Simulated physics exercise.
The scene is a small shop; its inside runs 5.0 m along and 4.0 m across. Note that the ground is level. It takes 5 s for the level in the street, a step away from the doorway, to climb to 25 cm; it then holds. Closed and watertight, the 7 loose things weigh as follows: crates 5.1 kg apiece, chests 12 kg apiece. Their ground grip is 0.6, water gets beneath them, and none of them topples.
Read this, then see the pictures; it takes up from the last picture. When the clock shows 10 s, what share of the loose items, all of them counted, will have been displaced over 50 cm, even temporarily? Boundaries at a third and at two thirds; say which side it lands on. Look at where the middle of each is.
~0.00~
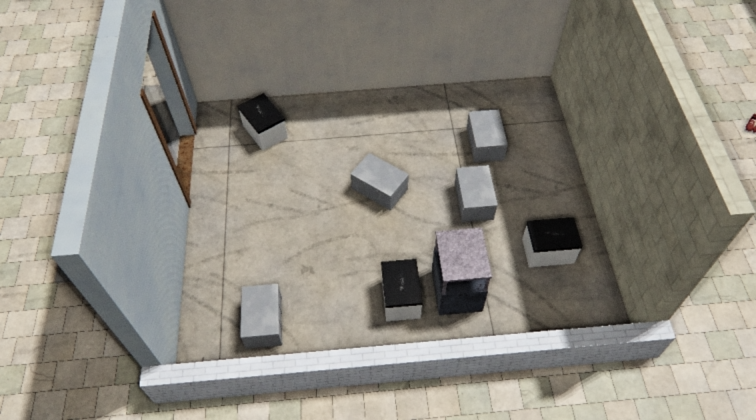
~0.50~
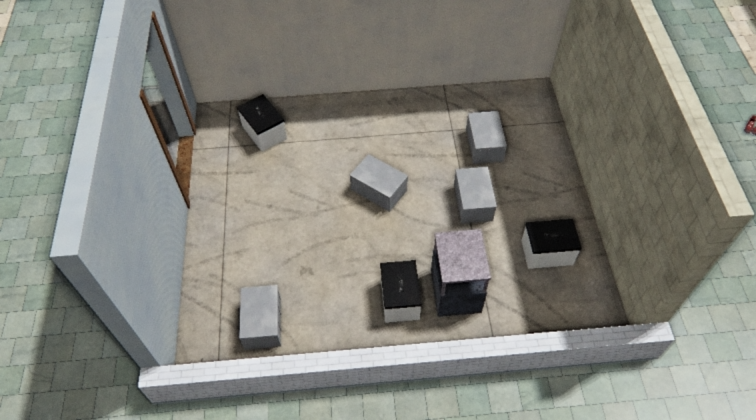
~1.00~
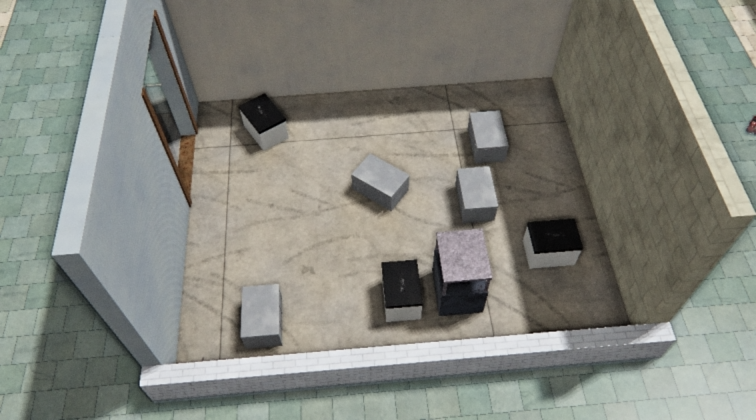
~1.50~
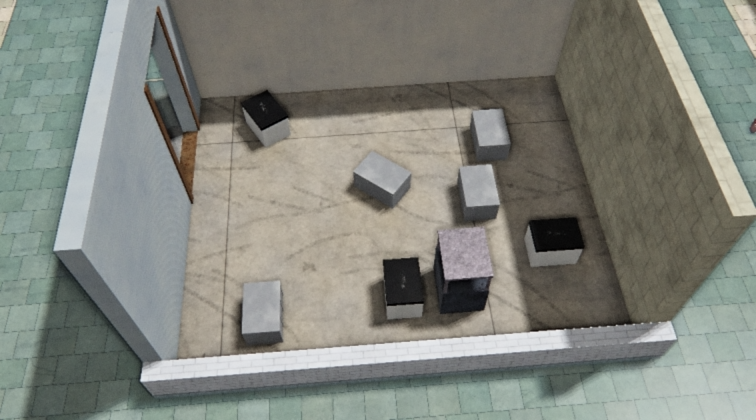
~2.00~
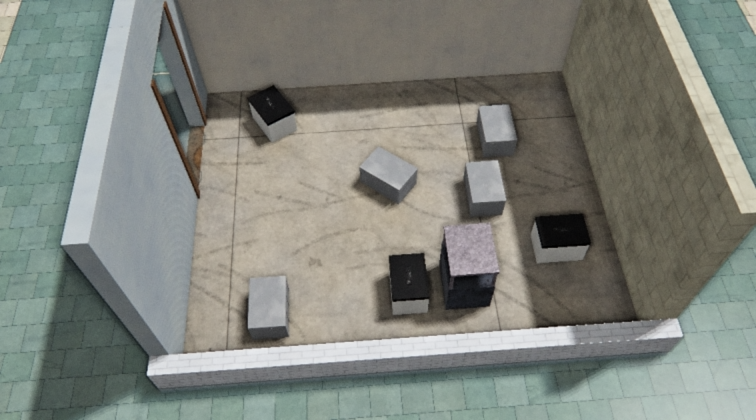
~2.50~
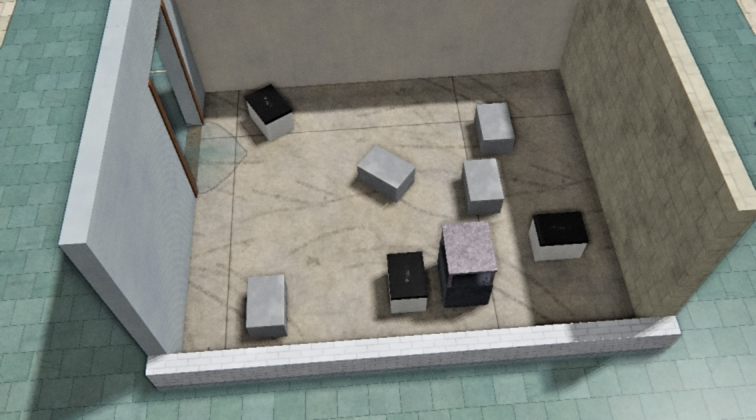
Expect a high share, two thirds upward.
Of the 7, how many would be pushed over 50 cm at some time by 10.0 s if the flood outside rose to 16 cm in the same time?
Then the count would be 4.
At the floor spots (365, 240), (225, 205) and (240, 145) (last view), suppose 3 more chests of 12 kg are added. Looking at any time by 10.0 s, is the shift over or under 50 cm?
First stays within it, second stays within it, third exceeds it.
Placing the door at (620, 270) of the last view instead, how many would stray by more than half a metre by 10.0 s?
Then it comes to 4 of them.
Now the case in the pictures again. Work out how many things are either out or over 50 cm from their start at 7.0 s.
Tally at that time: 4.
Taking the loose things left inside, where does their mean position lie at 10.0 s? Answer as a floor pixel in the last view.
I'd put it close to (505, 252) in the last view.
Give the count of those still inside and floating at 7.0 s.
The number is 3.
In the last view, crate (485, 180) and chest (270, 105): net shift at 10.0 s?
200 cm, 400 cm.
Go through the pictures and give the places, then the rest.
In the first picture, a crate at (488, 128), on the bottom; a crate at (477, 186), on the bottom; water covers 0.0 m2; 0 of 7 have shifted.
In the second picture, a crate at (487, 130) rests on the ground; a crate at (476, 188) rests on the ground; water covers 0.0 m2; 0 of 7 have shifted.
In the third picture, a crate at (489, 129) rests on the ground; a crate at (477, 187) rests on the ground; 0.0 m2 under water; 0 of 7 have shifted.
In the fourth picture, a crate at (491, 127) rests on the ground; a crate at (479, 185), on the bottom; 0.0 m2 under water; 0 of 7 have shifted.
In the fifth picture, a crate at (498, 123), on the bottom; a crate at (485, 181) rests on the ground; water covers 0.0 m2; 0 of 7 have shifted.
In the sixth picture, a crate at (495, 121), on the bottom; a crate at (483, 179) rests on the ground; water covers 0.4 m2; 0 of 7 have shifted.
After 3.5 s 0 of 7 are over 50 cm from their spots; 0 afloat.
After 4.5 s 0 of 7 are over 50 cm from their spots; 0 afloat.
After 7.0 s 4 of 7 are over 50 cm from their spots; 3 afloat.
After 10.0 s 5 of 7 are over 50 cm from their spots, and 5 have been at some point; 6 afloat.
